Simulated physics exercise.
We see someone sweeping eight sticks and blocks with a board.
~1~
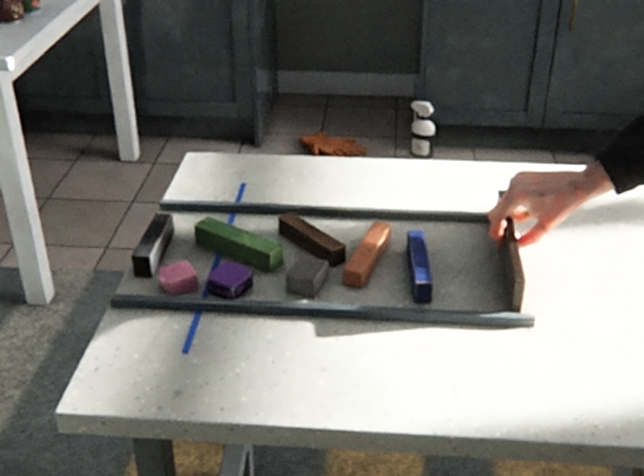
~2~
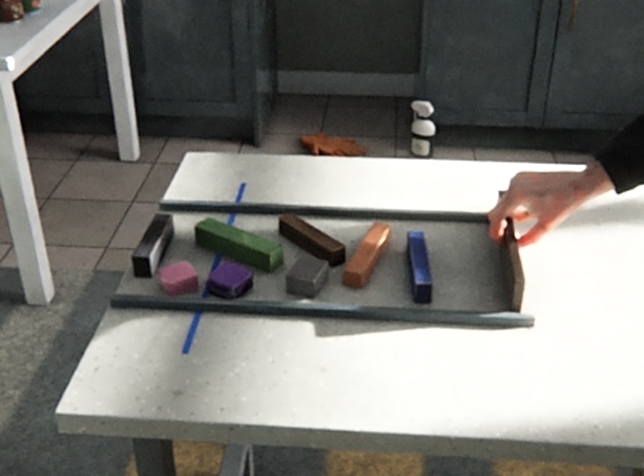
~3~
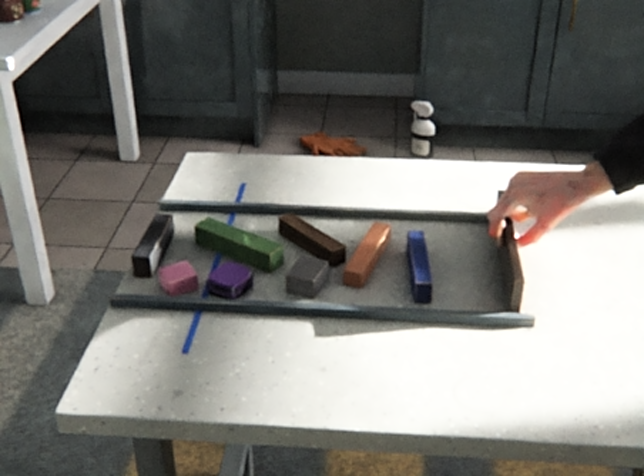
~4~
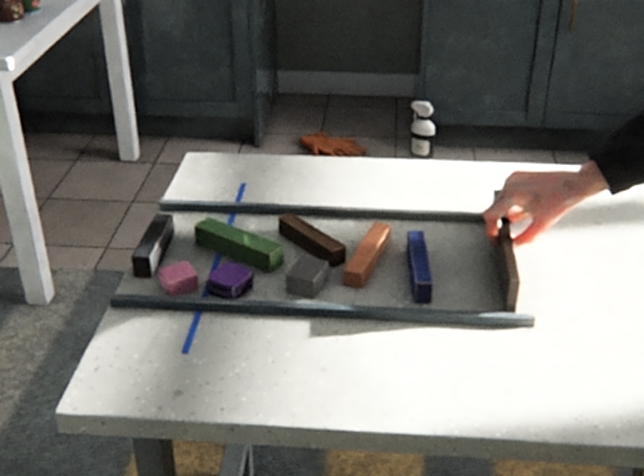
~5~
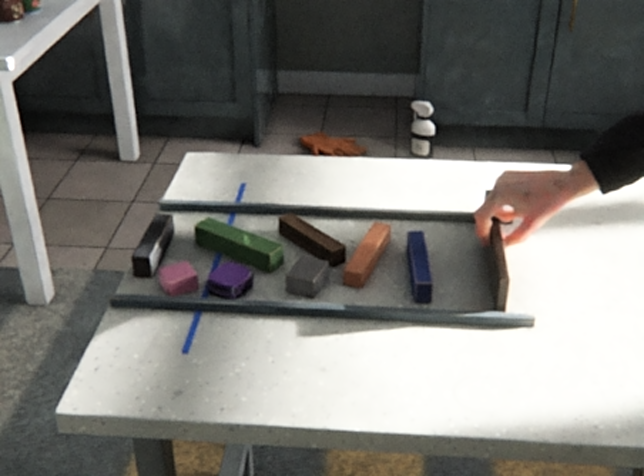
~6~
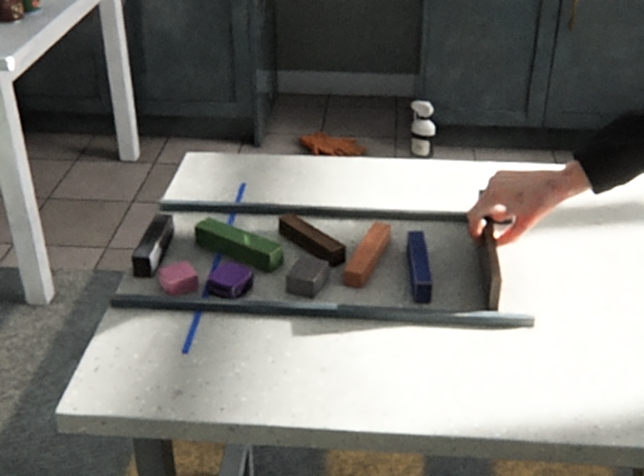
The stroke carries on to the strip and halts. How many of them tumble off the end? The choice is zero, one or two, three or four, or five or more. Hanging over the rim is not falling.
In the end the number that fall off is one or two.
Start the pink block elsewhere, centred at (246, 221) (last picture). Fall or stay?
Then it is kept.
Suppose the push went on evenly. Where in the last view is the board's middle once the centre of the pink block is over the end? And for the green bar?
For the pink block at (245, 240), for the green bar at (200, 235).
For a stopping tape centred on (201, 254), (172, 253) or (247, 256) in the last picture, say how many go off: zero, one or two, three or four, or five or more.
One after another: Three or four; more than four; none.
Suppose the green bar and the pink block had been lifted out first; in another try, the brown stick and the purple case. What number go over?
It would be 0 and 0.
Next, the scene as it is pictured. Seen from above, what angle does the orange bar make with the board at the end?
Near 0 degrees.
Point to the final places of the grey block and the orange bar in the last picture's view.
About (161, 279), and the other about (194, 245).
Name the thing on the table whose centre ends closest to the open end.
The black stick ends nearest.
Early on, none off yet; black stick at rest near (154, 245); pink block at rest near (178, 279); green bar at rest near (238, 244).
Finally, the number that fall off is one or two; lost, pink block.
